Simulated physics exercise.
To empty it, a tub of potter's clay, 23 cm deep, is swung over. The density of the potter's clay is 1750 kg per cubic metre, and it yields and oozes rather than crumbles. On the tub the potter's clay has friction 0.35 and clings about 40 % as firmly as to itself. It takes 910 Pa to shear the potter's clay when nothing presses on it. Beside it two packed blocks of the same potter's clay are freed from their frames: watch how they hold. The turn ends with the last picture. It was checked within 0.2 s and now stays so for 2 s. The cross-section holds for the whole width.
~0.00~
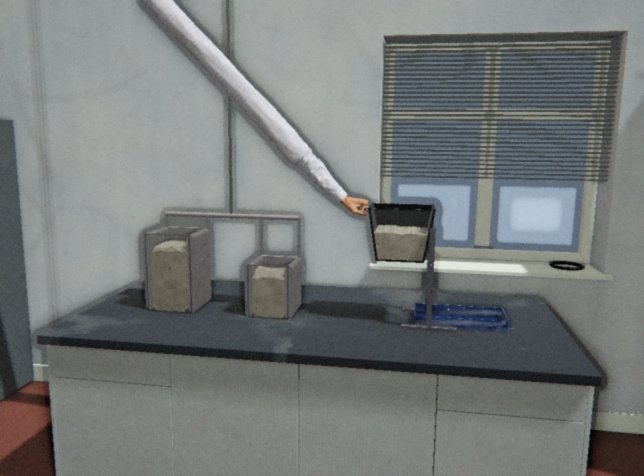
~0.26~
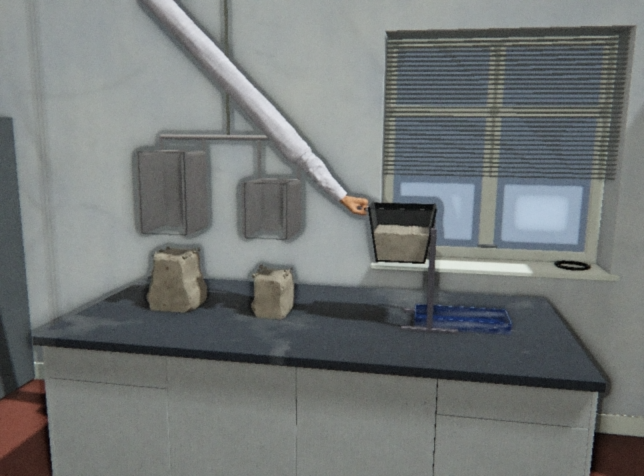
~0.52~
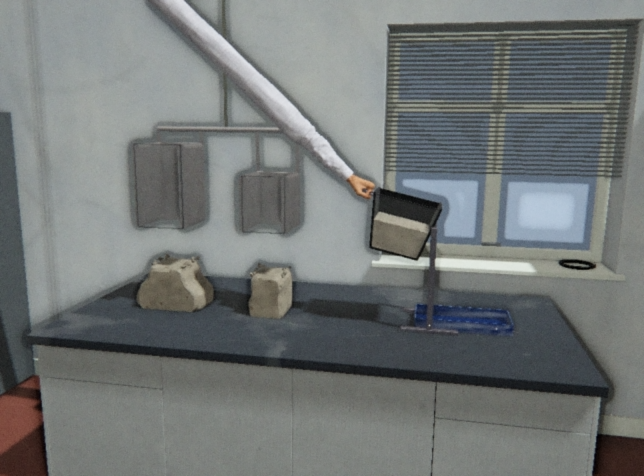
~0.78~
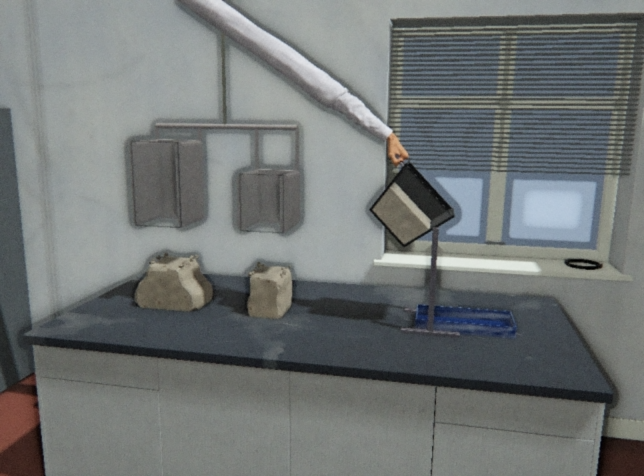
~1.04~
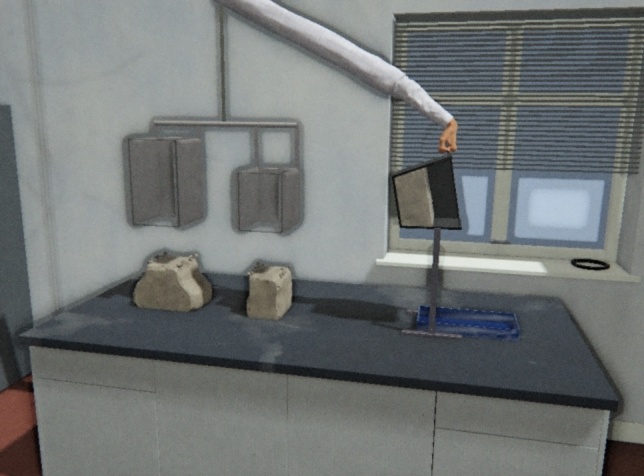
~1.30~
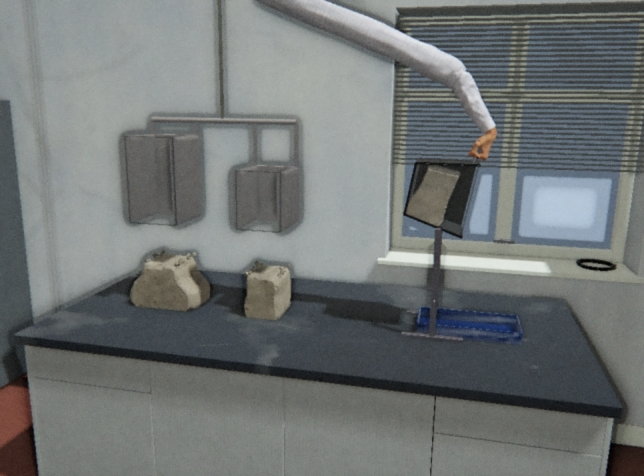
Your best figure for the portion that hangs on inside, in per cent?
Expect roughly 44 %.
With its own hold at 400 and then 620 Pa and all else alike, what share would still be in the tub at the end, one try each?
In turn about 35 %, 35 %.
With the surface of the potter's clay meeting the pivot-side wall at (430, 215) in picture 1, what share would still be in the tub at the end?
Then about 30 %.
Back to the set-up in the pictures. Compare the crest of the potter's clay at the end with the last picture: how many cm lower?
Roughly 11 cm.
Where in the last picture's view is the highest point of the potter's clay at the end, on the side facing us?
Around (436, 200).
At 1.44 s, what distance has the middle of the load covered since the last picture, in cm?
Roughly 6 cm.
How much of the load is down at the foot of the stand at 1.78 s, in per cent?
About 0 %.
After 1.44 s, the tub is at 100 degrees and holds 99 %.
After 1.61 s, the tub is at 100 degrees and holds 57 %.
After 1.78 s, the tub is at 100 degrees and holds 44 %.
After 1.95 s, the tub is at 100 degrees and holds 44 %.
After 3.30 s, at the end, the tub is at 100 degrees and holds 44 %.
